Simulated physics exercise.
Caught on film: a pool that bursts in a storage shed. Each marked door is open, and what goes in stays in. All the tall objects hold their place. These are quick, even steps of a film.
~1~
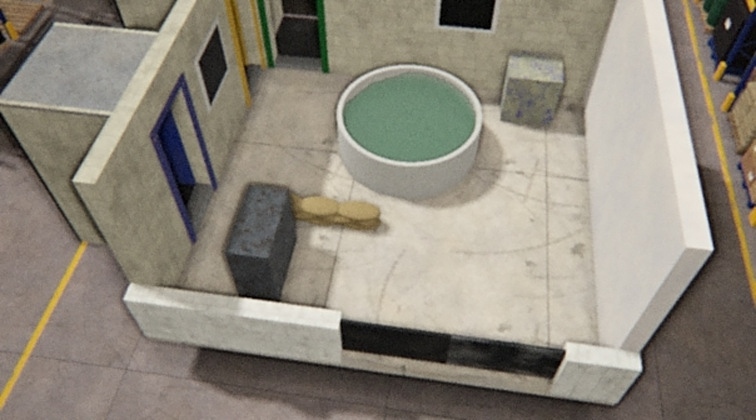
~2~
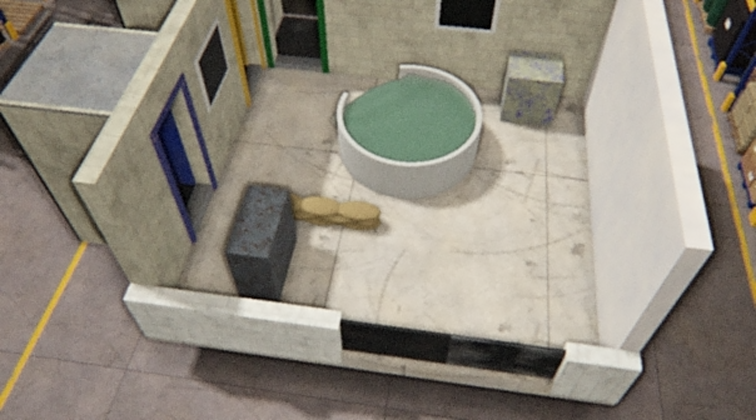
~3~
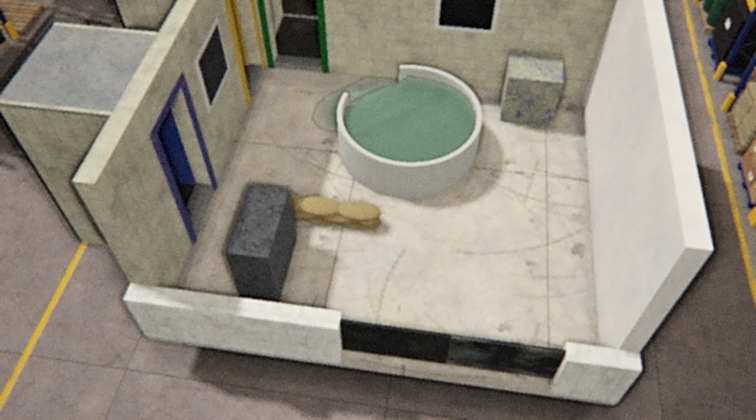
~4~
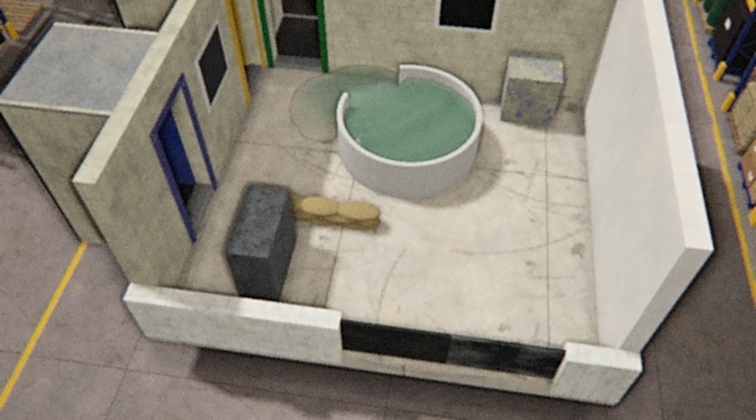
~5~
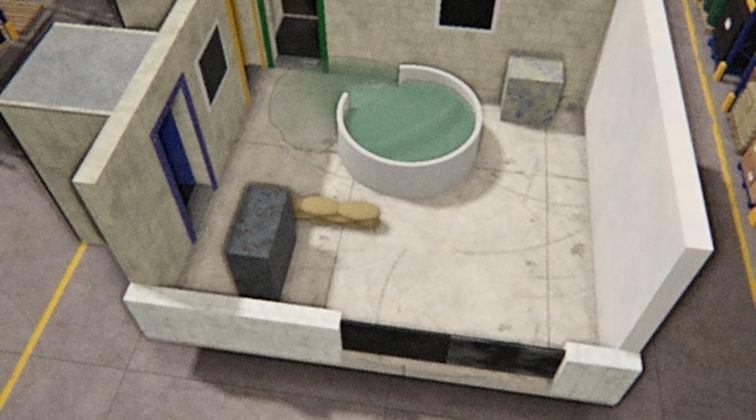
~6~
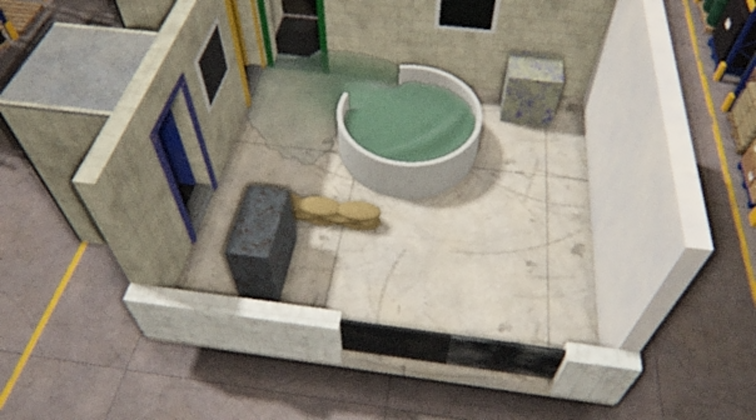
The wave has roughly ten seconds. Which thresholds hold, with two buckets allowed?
In the end: The yellow door floods; the blue door holds within the limit; the green door floods.
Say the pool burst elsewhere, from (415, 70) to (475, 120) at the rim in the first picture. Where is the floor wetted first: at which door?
It is the one in green.
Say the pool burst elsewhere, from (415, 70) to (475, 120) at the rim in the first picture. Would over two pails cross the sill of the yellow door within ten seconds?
In short: The yellow door takes more.
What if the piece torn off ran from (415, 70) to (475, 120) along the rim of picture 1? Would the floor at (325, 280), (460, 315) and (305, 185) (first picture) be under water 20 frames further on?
In turn: Clear, under water, clear.
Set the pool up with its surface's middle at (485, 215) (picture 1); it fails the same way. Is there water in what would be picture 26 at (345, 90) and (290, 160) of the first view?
One after the other: Under water, flooded.
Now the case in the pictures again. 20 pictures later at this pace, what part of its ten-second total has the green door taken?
I make it 60 per cent.
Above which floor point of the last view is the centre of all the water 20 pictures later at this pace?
Around (364, 136).
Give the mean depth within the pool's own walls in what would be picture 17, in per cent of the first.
Close to 50 %.
A moment on, water covers 20 % of the floor; the yellow door over two buckets in, the blue door not reached, the green door over two buckets in.
Next, water covers 25 % of the floor; the yellow door far over two buckets in, the blue door not reached, the green door over two buckets in.
Then, water covers 50 % of the floor; the yellow door far over two buckets in, the blue door wet at the sill, nothing in, the green door far over two buckets in.
Later, water covers 80 % of the floor; the yellow door far over two buckets in, the blue door wet at the sill, nothing in, the green door far over two buckets in.
In the end, water covers 95 % of the floor; the yellow door far over two buckets in, the blue door wet at the sill, nothing in, the green door far over two buckets in.
